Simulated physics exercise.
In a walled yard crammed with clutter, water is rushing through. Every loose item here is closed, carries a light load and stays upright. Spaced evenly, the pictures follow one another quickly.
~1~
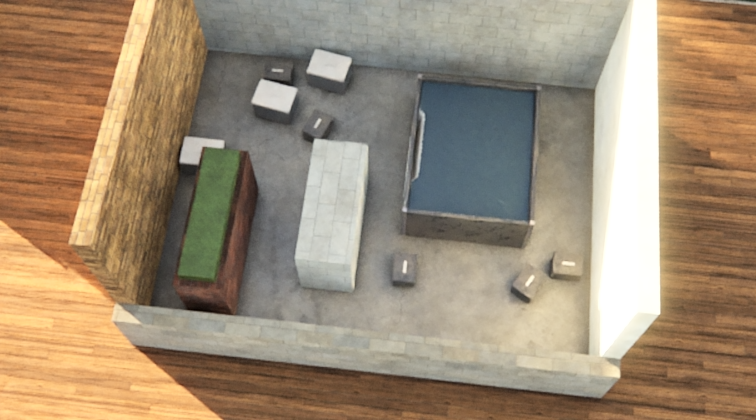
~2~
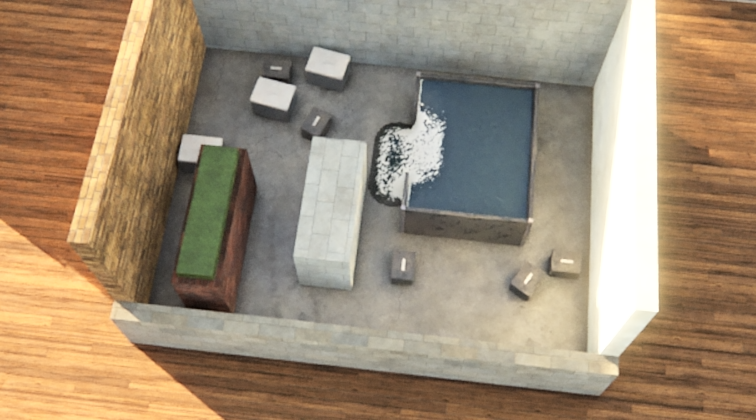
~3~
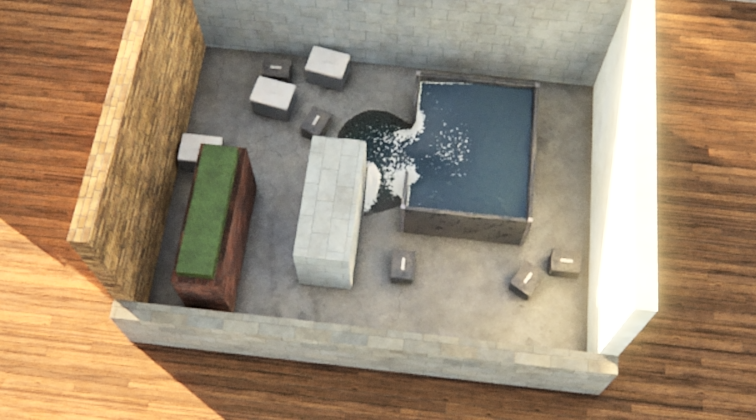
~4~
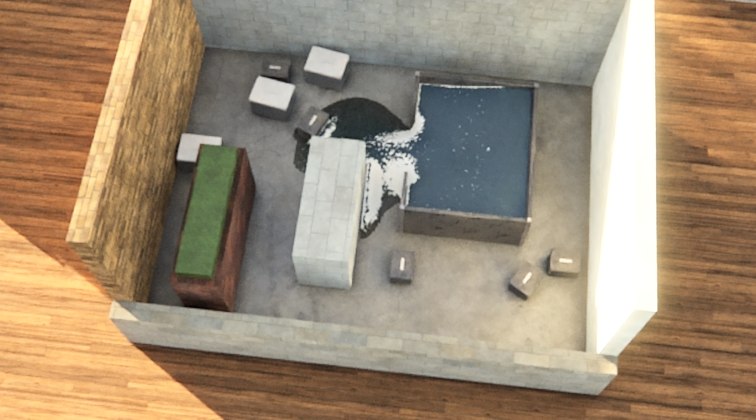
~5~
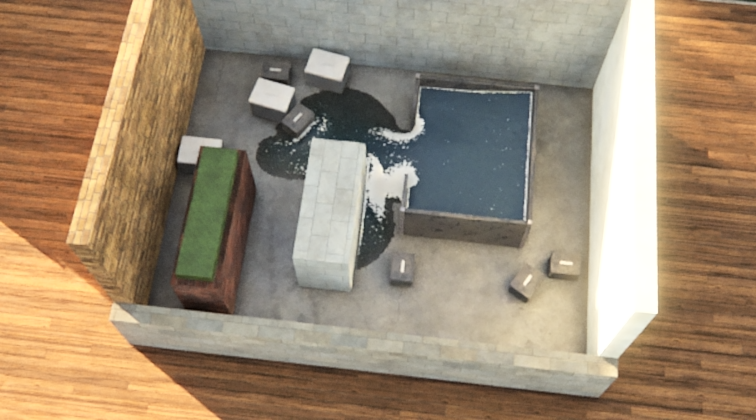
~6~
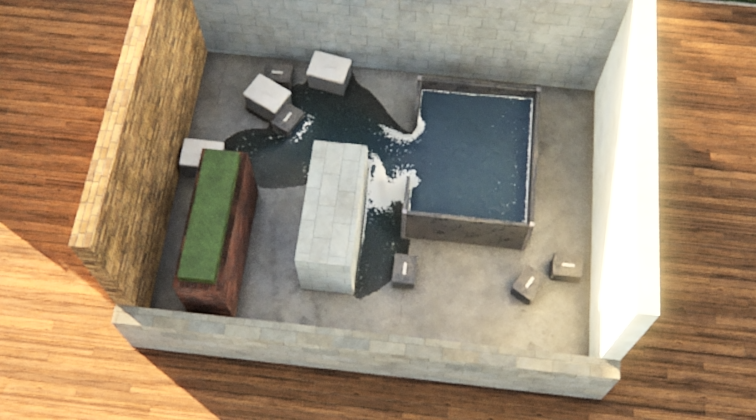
In a walled yard, water bursting from a raised pool's left side, spreading around a pale block and nudging small boxes.
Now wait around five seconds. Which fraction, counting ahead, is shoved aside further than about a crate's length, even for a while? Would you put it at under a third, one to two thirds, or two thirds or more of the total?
It climbs to two thirds.
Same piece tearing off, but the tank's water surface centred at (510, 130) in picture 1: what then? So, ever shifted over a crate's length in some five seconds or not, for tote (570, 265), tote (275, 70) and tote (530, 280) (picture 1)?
In order: Remained close by, went well off, remained close by.
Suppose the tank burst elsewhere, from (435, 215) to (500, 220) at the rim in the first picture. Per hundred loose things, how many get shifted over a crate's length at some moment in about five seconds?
I'd guess close to 40 percent.
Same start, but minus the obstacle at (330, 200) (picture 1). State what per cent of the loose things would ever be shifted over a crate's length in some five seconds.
It comes out close to 60 percent.
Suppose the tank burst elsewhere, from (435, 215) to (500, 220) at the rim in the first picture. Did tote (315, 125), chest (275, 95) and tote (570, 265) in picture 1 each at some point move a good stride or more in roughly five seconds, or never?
Order as asked: Sent that far; not sent that far; sent that far.
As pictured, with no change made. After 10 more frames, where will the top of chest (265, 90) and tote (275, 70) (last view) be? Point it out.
(206, 60) and (249, 57), about.
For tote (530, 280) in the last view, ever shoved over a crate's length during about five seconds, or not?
Shy of that.
A moment on, 2 of 8 are well off their spots; 2 afloat.
Next, 4 of 8 are well off their spots; 5 afloat.
Later, 5 of 8 are well off their spots; 4 afloat.
In the end, 7 of 8 are well off their spots, and 7 have been at some point; 6 afloat.
